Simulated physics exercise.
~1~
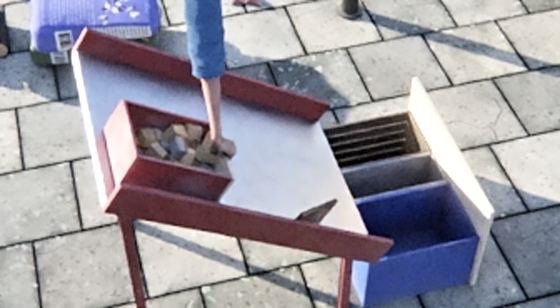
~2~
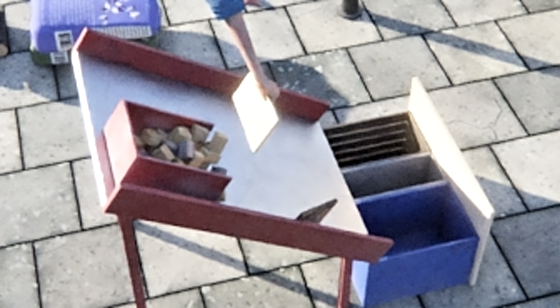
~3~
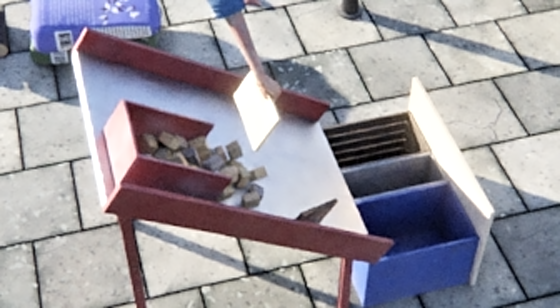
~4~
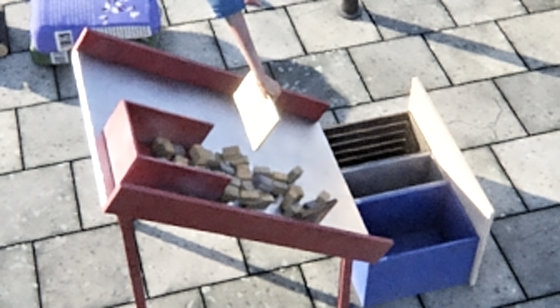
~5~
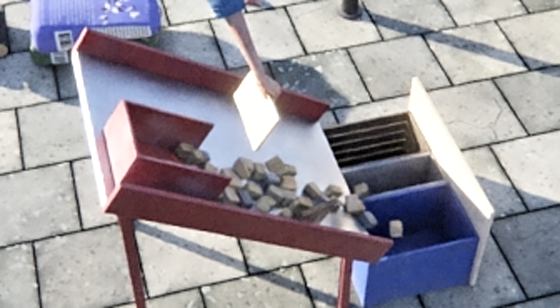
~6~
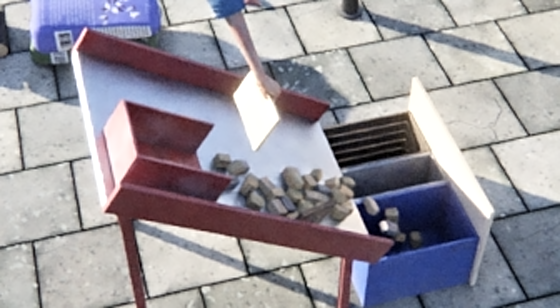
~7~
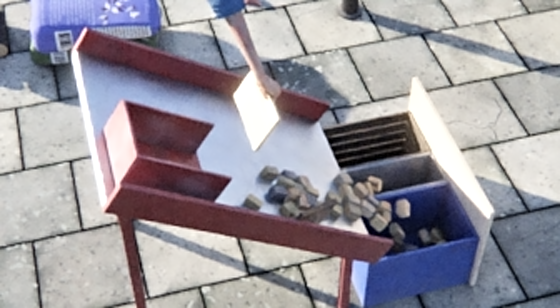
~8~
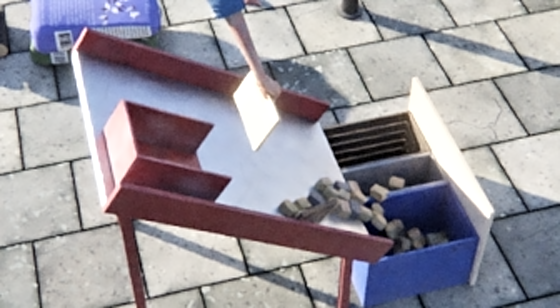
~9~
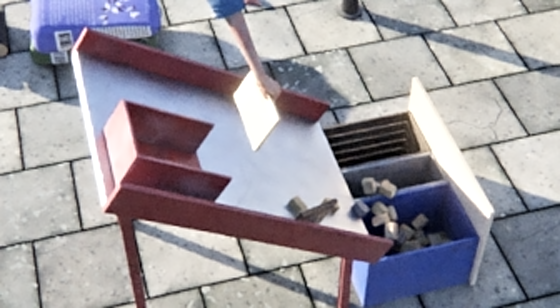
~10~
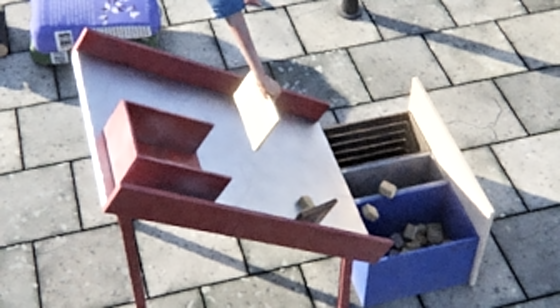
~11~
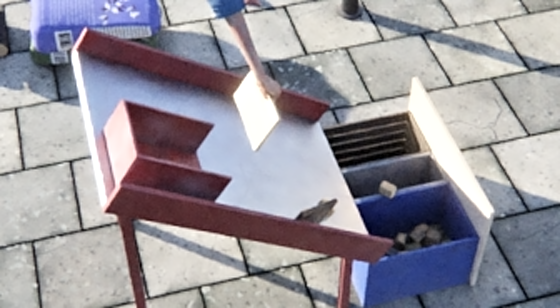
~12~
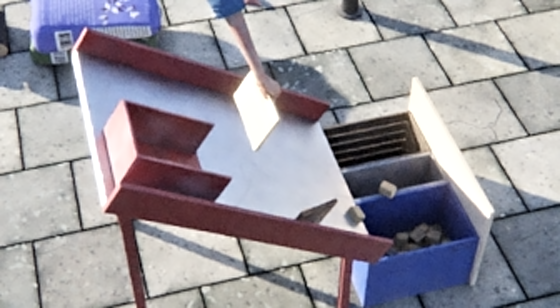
Hand lifting a board from a red pen on a sloping table, small blocks tumbling right, most settling in the blue bin.
